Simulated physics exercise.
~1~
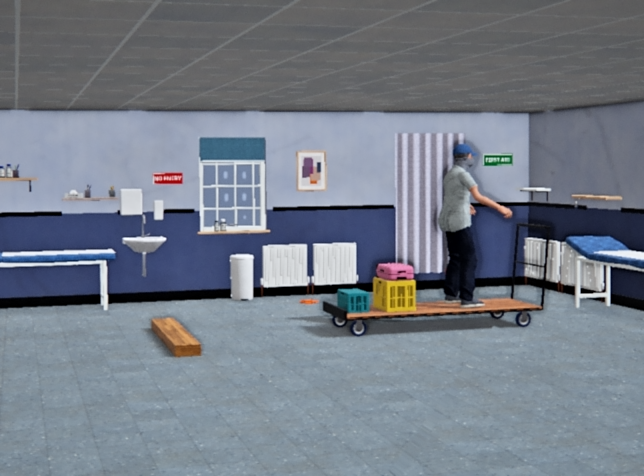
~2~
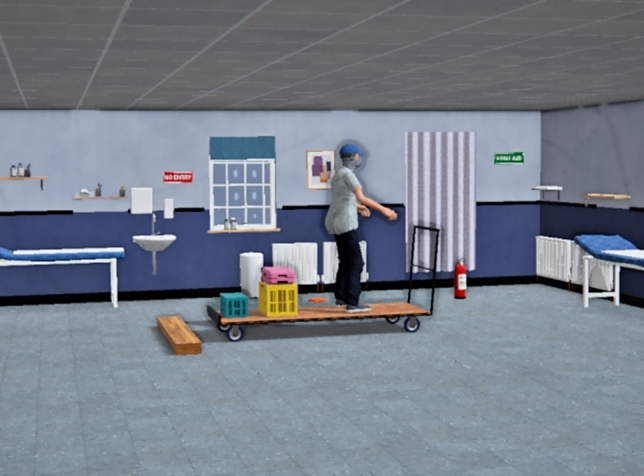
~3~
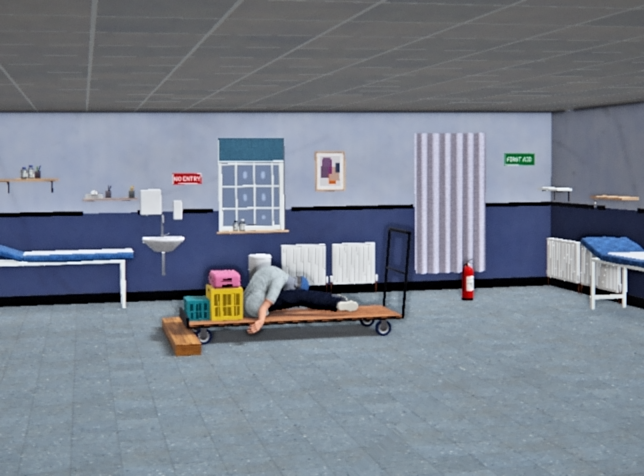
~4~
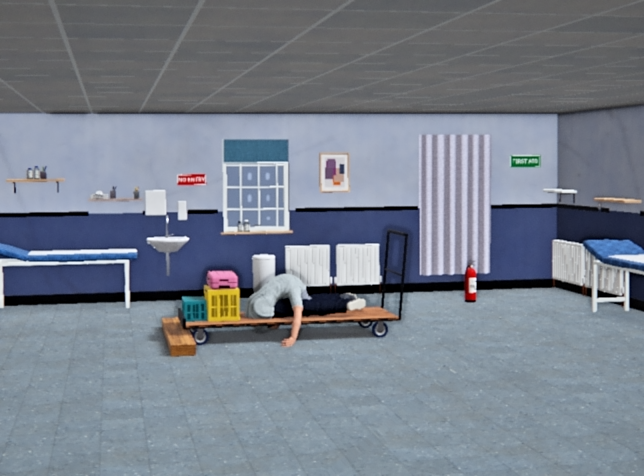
In a room with blue and grey walls, couches along the sides and a striped curtain, a person in a blue cap stands on a flatbed trolley, arms held forward. A teal crate and a yellow crate with a pink suitcase on top sit at its left end. The trolley rolls left toward a wooden kerb on the tiled floor and stops against it. The passenger topples left and down onto the deck beside the yellow crate. At the end the person lies slumped, one arm hanging toward the floor, while the crates and suitcase remain aboard.
